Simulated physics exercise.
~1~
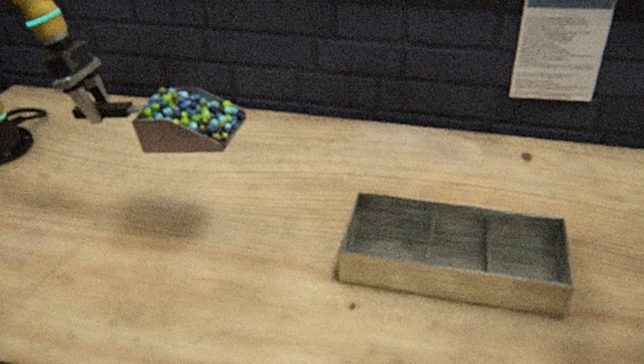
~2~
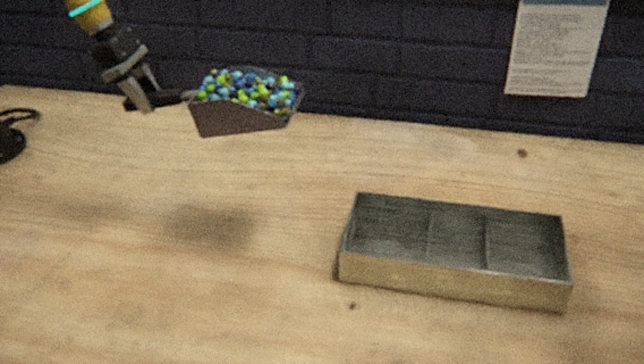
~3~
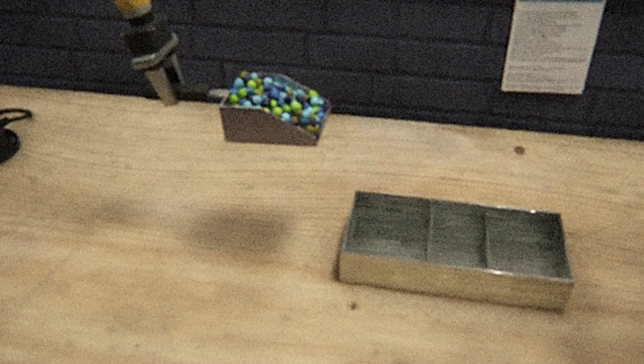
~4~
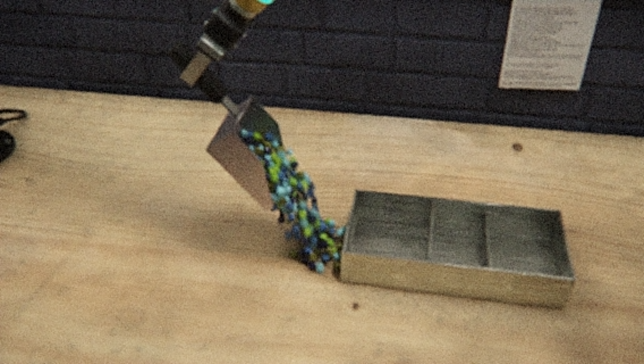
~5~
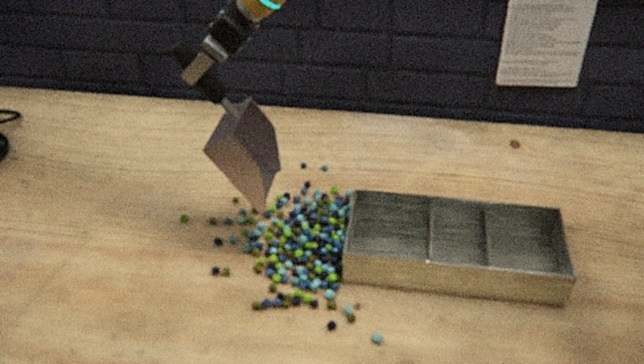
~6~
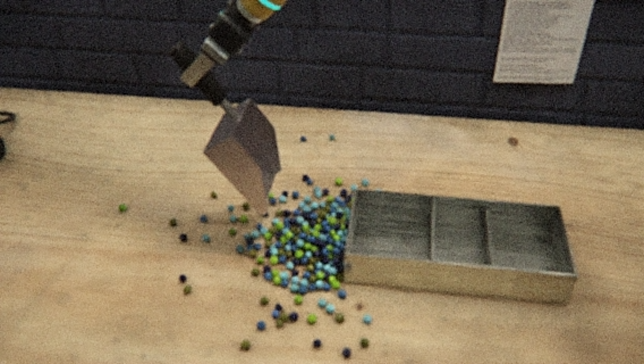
A robot arm carried a scoop heaped with small blue and green balls to the right over a wooden table, then tipped it too early, and the balls poured out short of a divided box, ending scattered and piled against its left side.
